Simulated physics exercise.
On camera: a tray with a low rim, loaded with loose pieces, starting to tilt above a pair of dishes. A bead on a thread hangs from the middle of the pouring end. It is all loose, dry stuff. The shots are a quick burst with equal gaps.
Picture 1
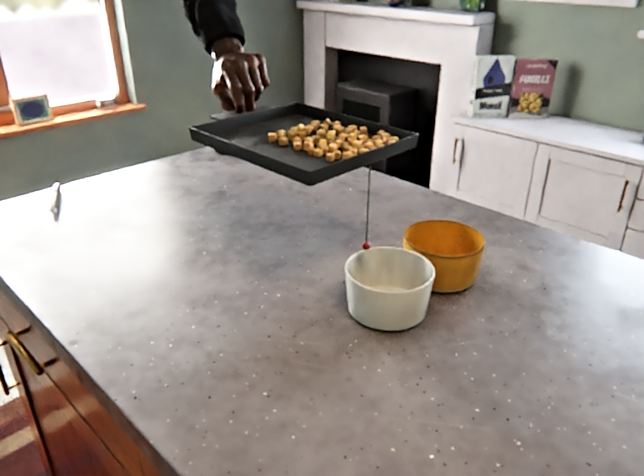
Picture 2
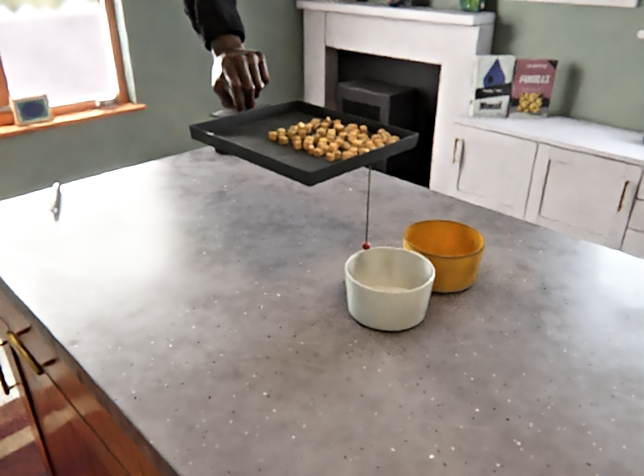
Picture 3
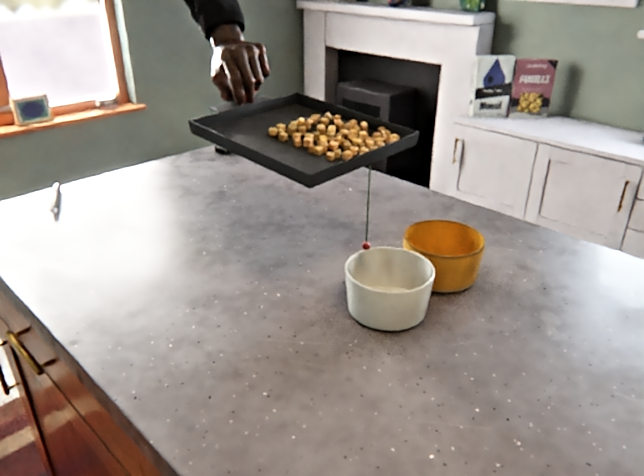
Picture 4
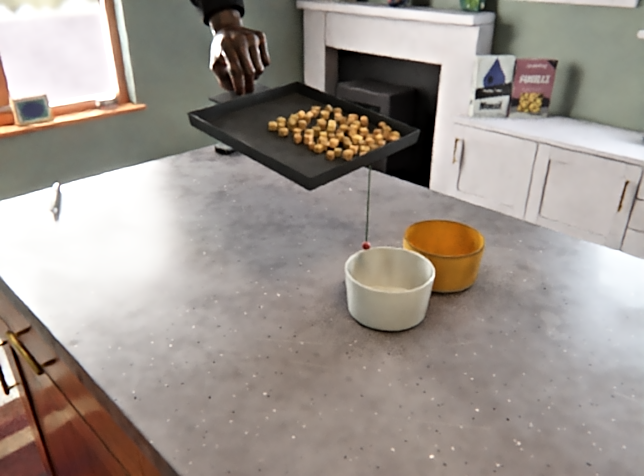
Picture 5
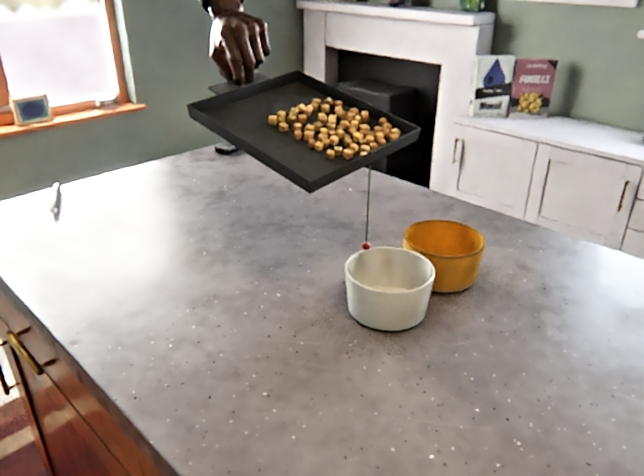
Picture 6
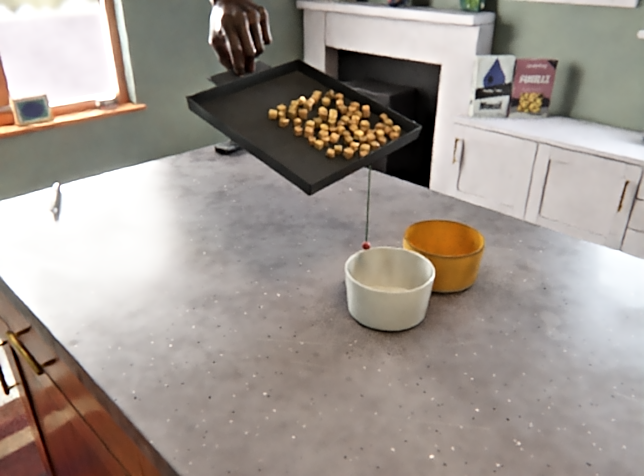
Hand gradually tilting a dark tray of small wooden cubes toward its near left corner above white and orange dishes.
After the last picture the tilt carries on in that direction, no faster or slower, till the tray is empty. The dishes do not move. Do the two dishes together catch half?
They take less than half between them.
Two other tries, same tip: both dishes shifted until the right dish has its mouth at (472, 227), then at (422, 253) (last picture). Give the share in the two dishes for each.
In turn 0 and 70 in a hundred.
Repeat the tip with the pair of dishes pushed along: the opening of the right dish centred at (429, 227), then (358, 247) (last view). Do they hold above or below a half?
First under half, then below a half.
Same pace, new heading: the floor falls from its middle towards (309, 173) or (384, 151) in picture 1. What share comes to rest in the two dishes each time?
Roughly 20 per cent, and 70 per cent.
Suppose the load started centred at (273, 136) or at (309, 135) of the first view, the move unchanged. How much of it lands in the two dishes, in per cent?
In turn 10 and 30 in a hundred.
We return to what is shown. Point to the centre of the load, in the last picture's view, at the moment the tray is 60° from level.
Near (342, 151).
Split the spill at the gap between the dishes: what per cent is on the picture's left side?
Some 80 per cent.
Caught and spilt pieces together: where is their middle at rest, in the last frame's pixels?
Close to (365, 334).
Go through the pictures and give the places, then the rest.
Corners of the pouring end at (310, 171) and (417, 134), level; middle of the load at (339, 141), small wooden cubes; left dish at (424, 302); right dish at (476, 267); bead on its thread at (366, 246), in the first picture.
Corners of the pouring end at (310, 171) and (417, 133), level; middle of the load at (339, 140), in the second picture.
Corners of the pouring end at (310, 174) and (417, 132), tipped barely, lowest at the left corner; middle of the load at (339, 137), in the third picture.
Corners of the pouring end at (310, 177) and (418, 130), tipped a little, lowest at the left corner; middle of the load at (339, 133), in the fourth picture.
Corners of the pouring end at (311, 180) and (419, 128), tipped a little, lowest at the left corner; middle of the load at (340, 129), in the fifth picture.
Corners of the pouring end at (311, 183) and (420, 127), tipped clearly, lowest at the left corner; middle of the load at (340, 126); left dish at (424, 302); right dish at (476, 267), in the sixth picture.
Soon after the last picture, tray tipped steeply; all on the tray.
A little later, tray tipped right over; nearly all on the tray; a stray few outside both.
Later still, tray tipped past a quarter turn; about a third in the left dish; about two thirds outside both.
At rest, tray tipped past a quarter turn; about a third in the left dish; none in the right dish; about two thirds outside both.
